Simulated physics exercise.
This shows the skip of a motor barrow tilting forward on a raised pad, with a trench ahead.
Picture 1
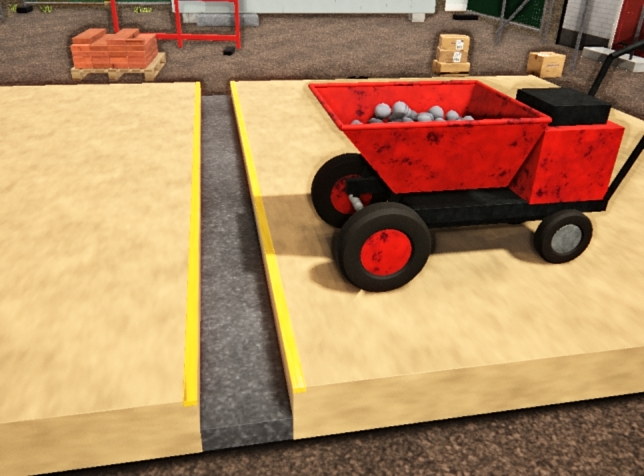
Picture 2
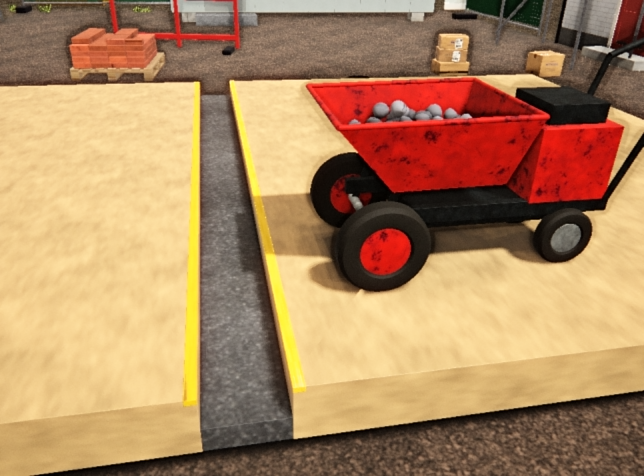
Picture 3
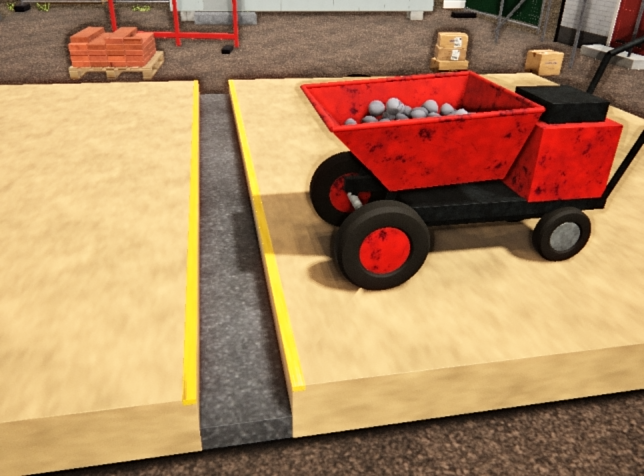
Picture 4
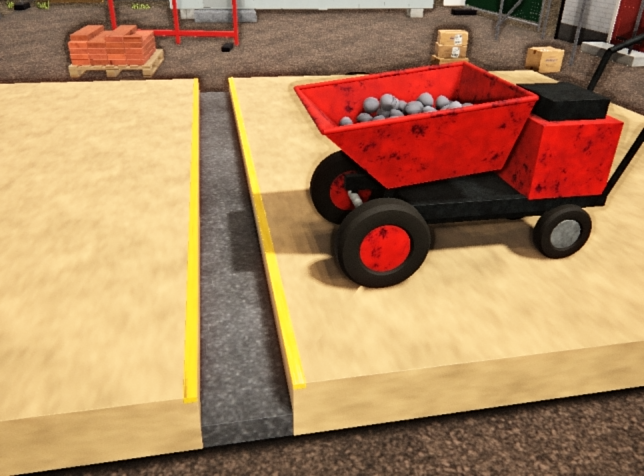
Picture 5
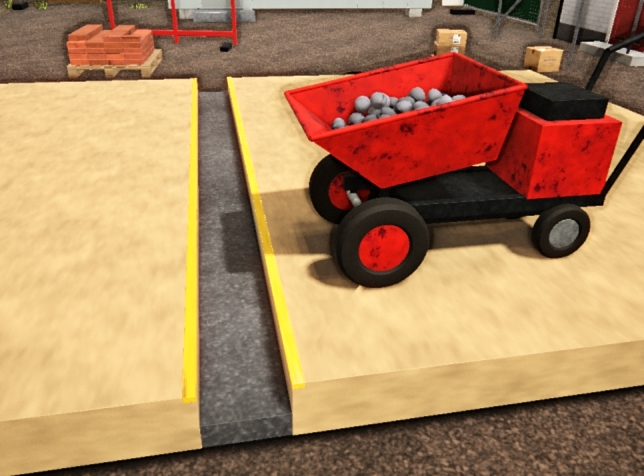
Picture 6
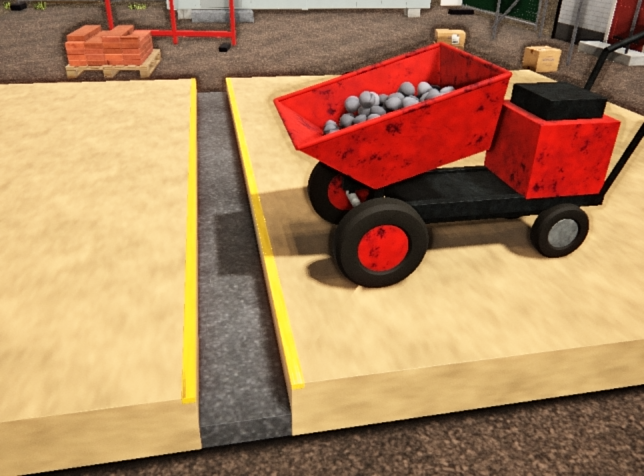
Red skip of a motor barrow loaded with round grey cobbles tilting steadily forward to the left while its wheels stay still.
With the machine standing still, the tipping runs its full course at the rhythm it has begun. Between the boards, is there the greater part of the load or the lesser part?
I expect the trench to get most of the load.
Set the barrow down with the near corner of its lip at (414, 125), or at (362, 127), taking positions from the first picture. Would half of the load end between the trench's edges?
So the first stop would give past the halfway mark, while the second would give past the halfway mark.
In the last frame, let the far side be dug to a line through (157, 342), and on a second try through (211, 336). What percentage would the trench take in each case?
The first case gives around 100 percent, and the second around 50 percent.
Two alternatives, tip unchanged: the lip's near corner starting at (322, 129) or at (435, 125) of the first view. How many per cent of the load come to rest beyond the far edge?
Roughly 50 and 0 percent respectively.
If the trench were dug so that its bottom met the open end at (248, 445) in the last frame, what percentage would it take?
I'd guess about 80 %.
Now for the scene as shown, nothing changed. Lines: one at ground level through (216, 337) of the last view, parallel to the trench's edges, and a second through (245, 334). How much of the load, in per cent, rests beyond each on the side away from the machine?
Roughly 50 per cent, then roughly 80 per cent.
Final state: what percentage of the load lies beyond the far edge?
Roughly 25 percent.
Shortly afterwards, skip tipped steeply; the whole lot in the skip.
Next, skip tipped steeply; the bulk in the skip; a little in or heaped over the trench; only a few beyond it.
Some moments later, skip tipped right over; a little in the skip; near two thirds in or heaped over the trench; near a quarter beyond it.
In the end, skip tipped right over; the bulk in or heaped over the trench; near a quarter beyond it.
